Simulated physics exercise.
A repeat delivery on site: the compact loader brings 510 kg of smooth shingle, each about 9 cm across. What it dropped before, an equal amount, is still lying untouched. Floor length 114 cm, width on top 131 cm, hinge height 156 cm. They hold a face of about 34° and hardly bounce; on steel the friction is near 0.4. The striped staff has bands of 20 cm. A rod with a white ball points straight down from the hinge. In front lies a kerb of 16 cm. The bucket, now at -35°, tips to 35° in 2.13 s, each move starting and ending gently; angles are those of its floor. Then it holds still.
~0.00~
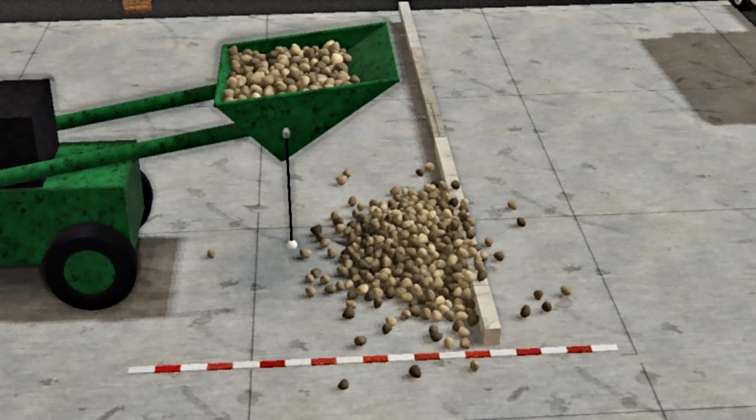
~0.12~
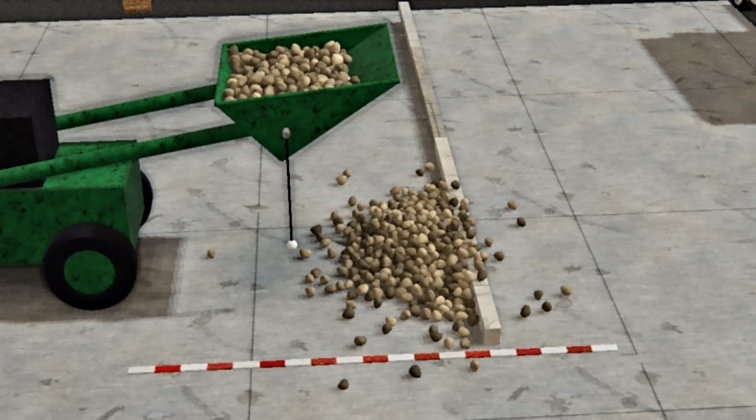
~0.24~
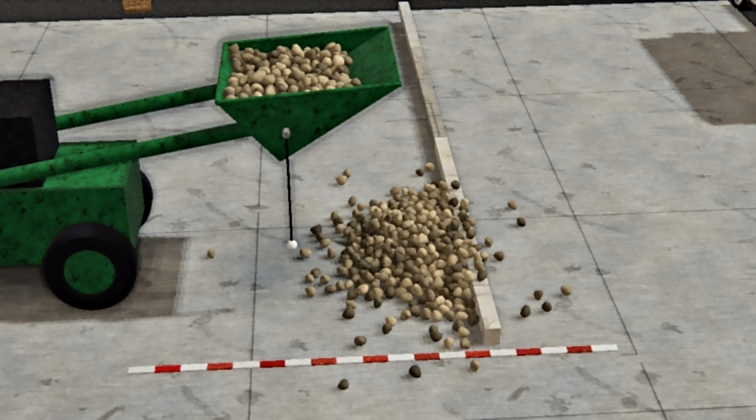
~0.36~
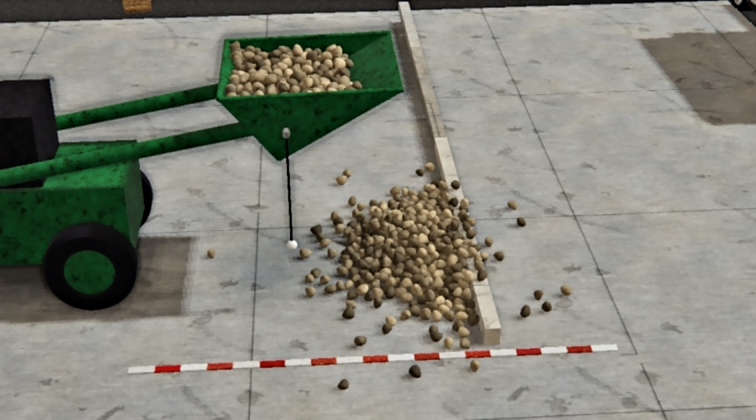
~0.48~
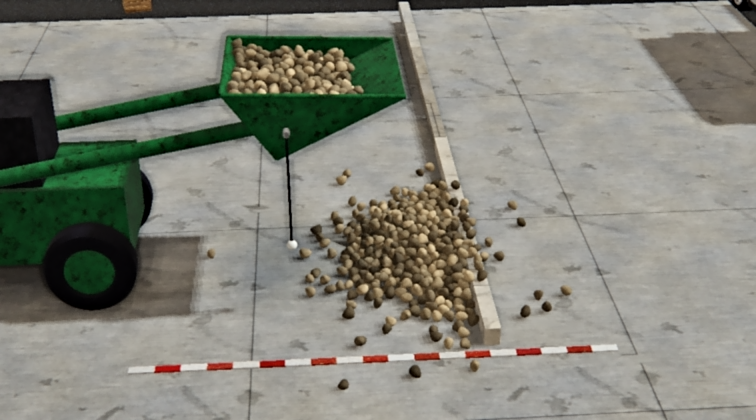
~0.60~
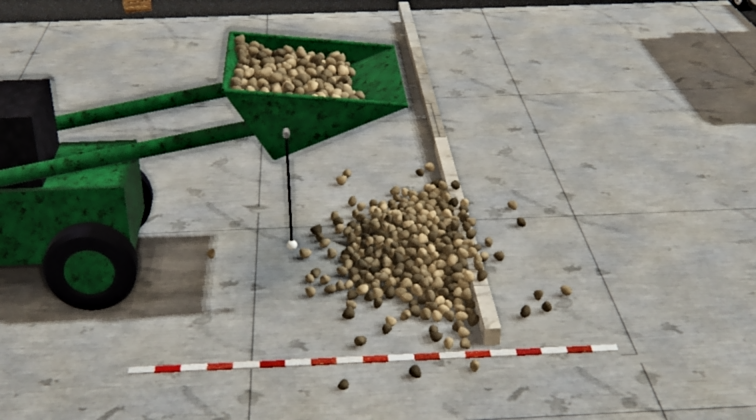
On a grey concrete floor, a green loader held its bucket of rounded stones above a scattered heap beside a low kerb, and the bucket slowly tilted slightly downward at its right-hand edge.
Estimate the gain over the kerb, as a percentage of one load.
Some 27 per cent is added.
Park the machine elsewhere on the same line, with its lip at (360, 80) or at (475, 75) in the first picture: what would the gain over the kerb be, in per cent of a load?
Near 5 per cent from the first place, 95 from the second.
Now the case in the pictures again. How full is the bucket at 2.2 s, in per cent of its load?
About 35 per cent.
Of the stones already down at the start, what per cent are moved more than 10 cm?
Roughly 10 per cent of them.
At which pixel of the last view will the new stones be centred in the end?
Their middle is at about (435, 236).
After 1.6 s the floor is at 24°; in per cent of one load, 100 in the bucket, 99 on this side of the kerb, 2 over the kerb; the foremost stones are at (524, 264).
After 2.2 s the floor is at 35°; in per cent of one load, 34 in the bucket, 164 on this side of the kerb, 2 over the kerb; the foremost stones are at (524, 264).
After 2.6 s the floor is at 35°; in per cent of one load, 3 in the bucket, 184 on this side of the kerb, 13 over the kerb; the foremost stones are at (534, 250).
After 5.4 s the floor is at 35°; in per cent of one load, 0 in the bucket, 171 on this side of the kerb, 29 over the kerb; the foremost stones are at (598, 247). Net gain over the kerb, 27.
